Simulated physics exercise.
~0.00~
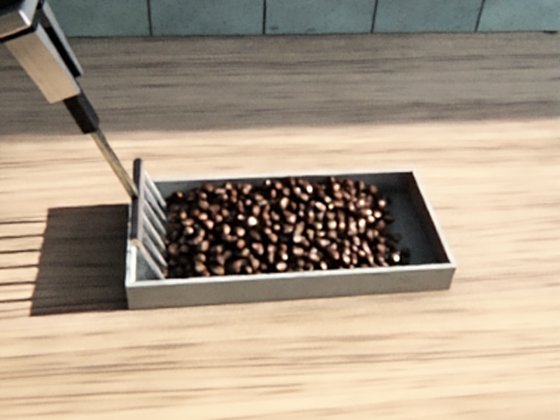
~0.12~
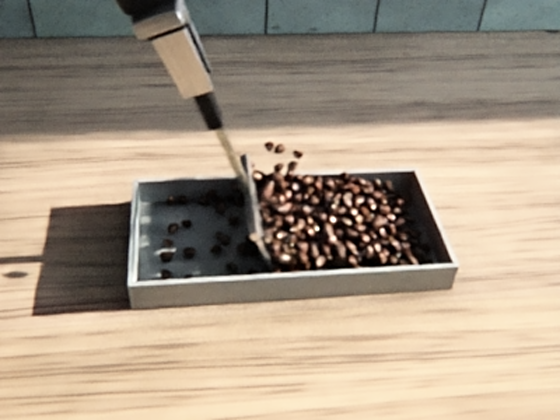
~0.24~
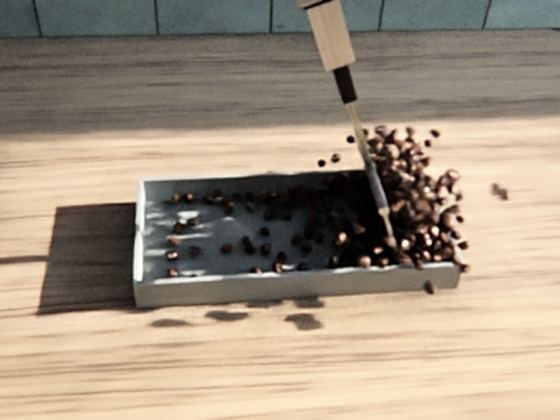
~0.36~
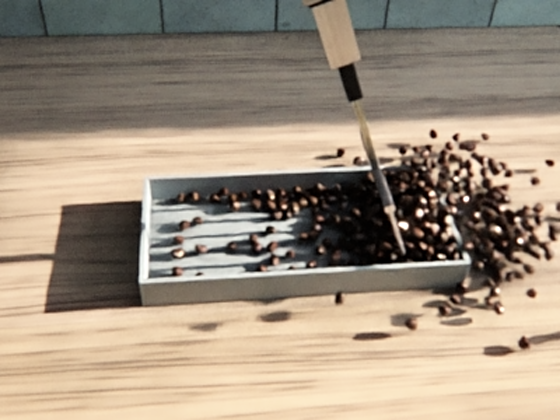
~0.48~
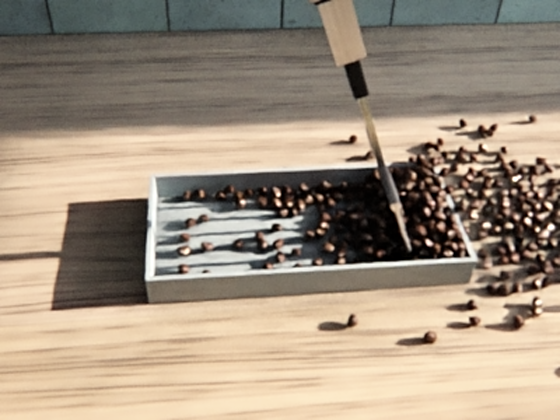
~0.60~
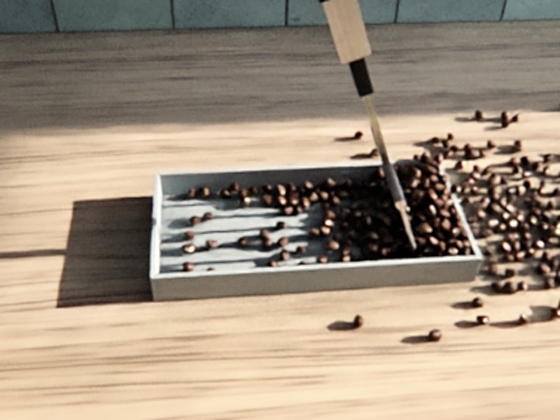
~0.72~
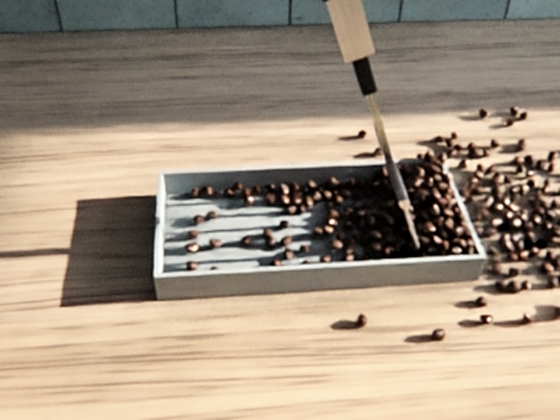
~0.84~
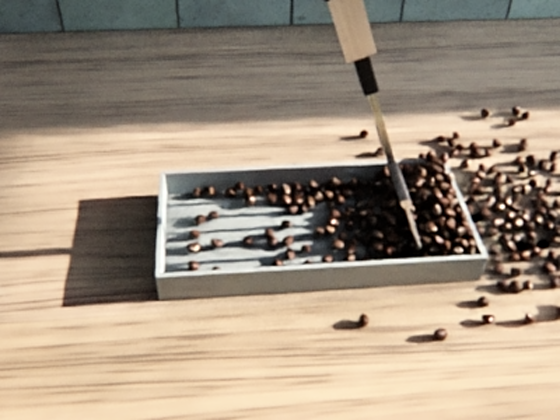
Glossy dark brown beans fill a shallow grey rectangular tray on a light wood-grained surface, seen from above at an angle, with blue-green tiles along the back. A robot arm holds a comb-like tool upright at the tray's left end. The comb sweeps right through the beans, pushing them into a heap and leaving only scattered ones behind. Near the right end it stops, and the heap surges over the wall, spilling across the wood. The beans settle, with many still packed around the motionless comb and a broad scatter lying to the right of the tray.
